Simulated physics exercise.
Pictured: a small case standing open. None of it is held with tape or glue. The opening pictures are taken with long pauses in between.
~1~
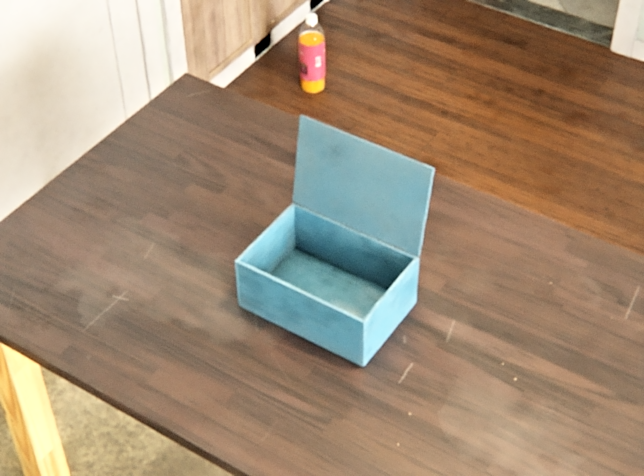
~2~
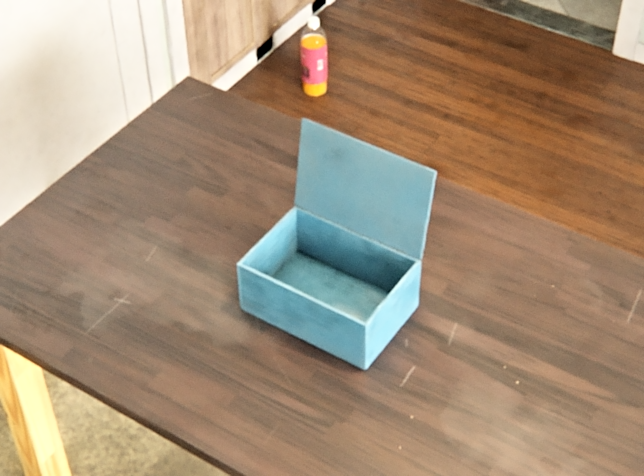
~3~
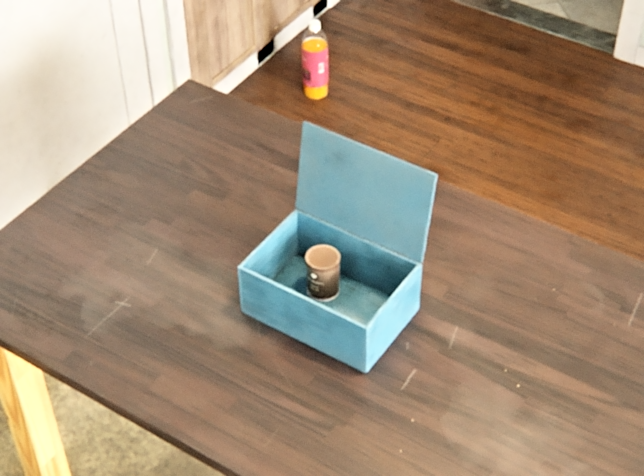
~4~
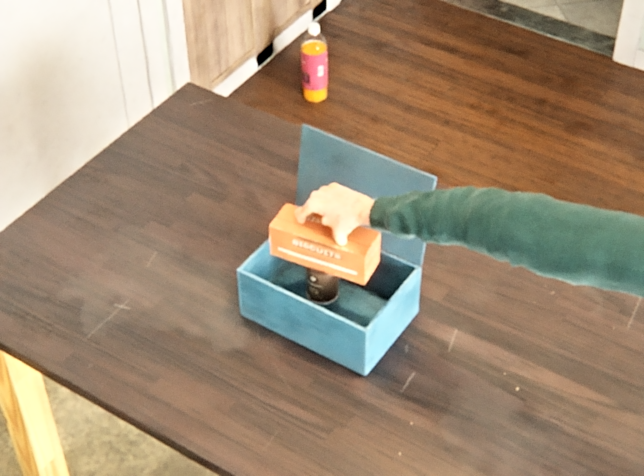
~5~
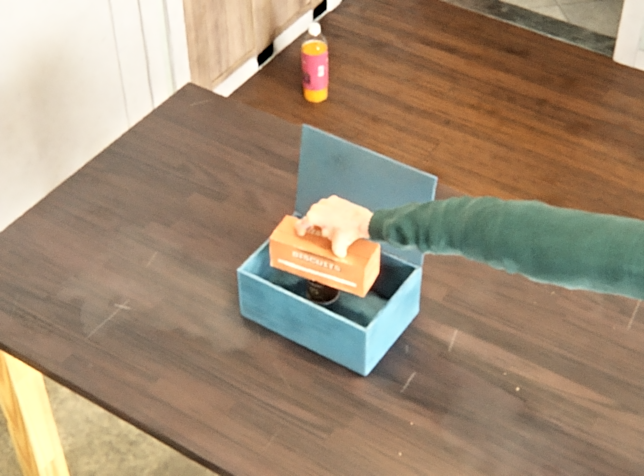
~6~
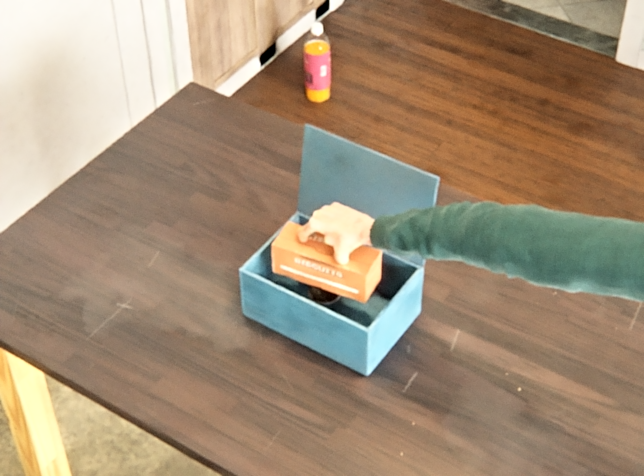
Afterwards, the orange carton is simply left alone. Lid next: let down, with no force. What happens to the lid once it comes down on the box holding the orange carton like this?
It comes down fully.
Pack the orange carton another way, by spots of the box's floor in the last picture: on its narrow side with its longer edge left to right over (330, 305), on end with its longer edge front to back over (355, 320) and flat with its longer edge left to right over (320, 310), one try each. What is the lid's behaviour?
First try: It comes fully down; second try: It gets propped open; third try: It comes fully down.
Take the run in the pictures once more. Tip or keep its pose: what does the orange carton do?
Result: The orange carton leans over.
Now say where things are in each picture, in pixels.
In the first frame, the last thing is not in view yet.
In the second frame, the last thing is not in view yet.
In the third frame, the last thing is not in view yet; brown tin (323, 273).
The fourth frame shows coming down; orange carton (325, 243).
The fifth frame shows coming down; orange carton (325, 255).
The sixth frame shows in place under the hand; orange carton (327, 262).
Then, 0.60 s on from there, orange carton on its side near (308, 297).
Then, 1.70 s on from there, lid 46° above the rim; orange carton on its side near (311, 301).
Then, 2.00 s on from there, lid shut; orange carton on its side near (311, 301).
In the end, lid shut; toppled in the box, orange carton; brown tin unmoved. At the end, from the last picture's camera, orange carton near (311, 301).
